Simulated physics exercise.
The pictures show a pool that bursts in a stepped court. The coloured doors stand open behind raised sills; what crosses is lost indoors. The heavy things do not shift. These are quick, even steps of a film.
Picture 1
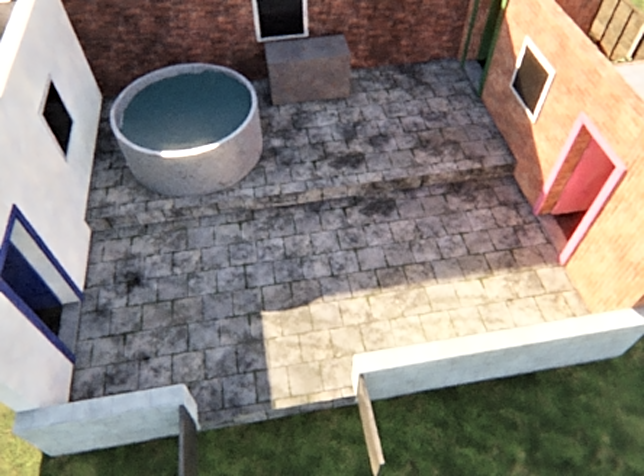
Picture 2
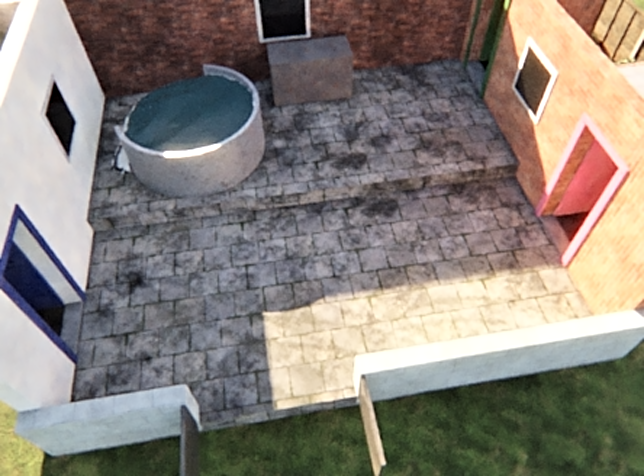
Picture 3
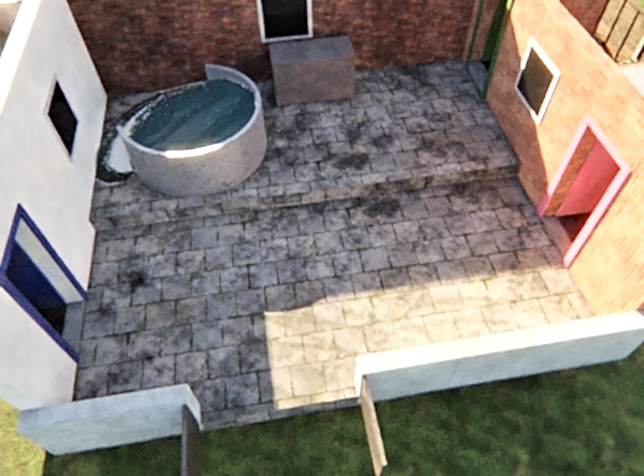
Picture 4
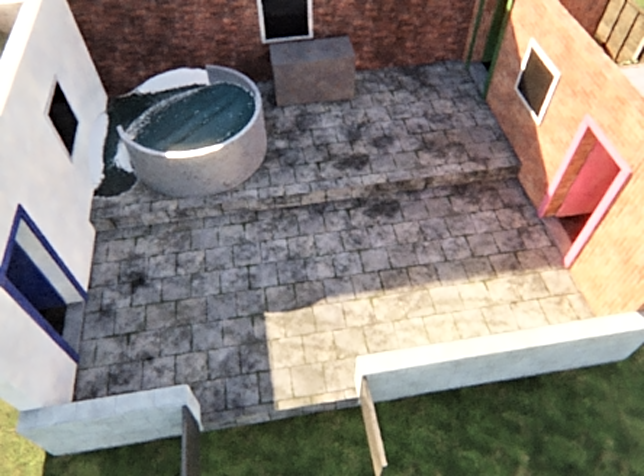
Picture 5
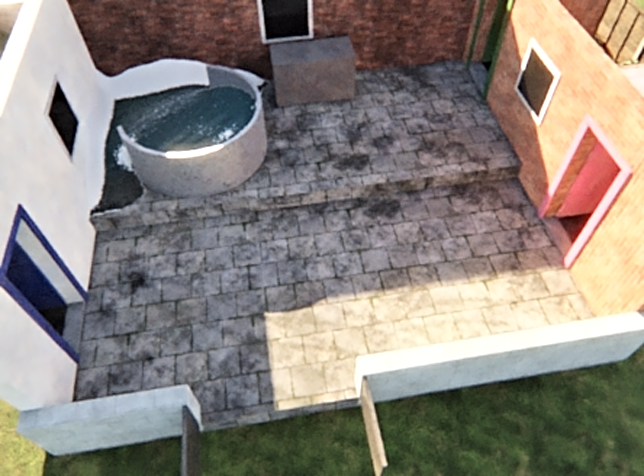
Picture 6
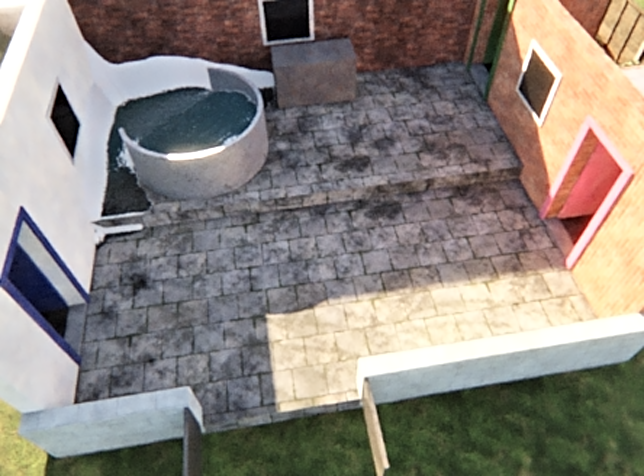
Stepped stone court with a round pool bursting open on its far side, water pouring out and spreading along the walls.
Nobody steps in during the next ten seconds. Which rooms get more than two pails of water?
In the end: The pink door floods; the green door holds within the limit; the blue door holds within the limit.
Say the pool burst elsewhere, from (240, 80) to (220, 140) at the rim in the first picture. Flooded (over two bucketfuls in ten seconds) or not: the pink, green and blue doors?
Pink passes that mark; green passes that mark; blue is over.
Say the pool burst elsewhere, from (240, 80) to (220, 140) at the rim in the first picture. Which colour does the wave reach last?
It is the one in blue.
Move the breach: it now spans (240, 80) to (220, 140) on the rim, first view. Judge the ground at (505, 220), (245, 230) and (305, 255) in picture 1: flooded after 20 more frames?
In that order: Covered, dry, flooded.
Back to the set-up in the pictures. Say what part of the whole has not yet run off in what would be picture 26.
Roughly 98 per cent.
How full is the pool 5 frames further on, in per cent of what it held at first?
Near 46 in a hundred.
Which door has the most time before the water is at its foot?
I say the pink one.
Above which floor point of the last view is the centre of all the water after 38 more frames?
Close to (244, 177).
A moment on, water covers 20 % of the floor; the pink door not reached, the green door not reached, the blue door wet at the sill, nothing in.
Next, water covers 35 % of the floor; the pink door not reached, the green door wet at the sill, nothing in, the blue door wet at the sill, nothing in.
Then, water covers 60 % of the floor; the pink door not reached, the green door under two buckets in, the blue door wet at the sill, nothing in.
Later, water covers 90 % of the floor; the pink door under two buckets in, the green door under two buckets in, the blue door wet at the sill, nothing in.
In the end, water covers 90 % of the floor; the pink door over two buckets in, the green door under two buckets in, the blue door under two buckets in.
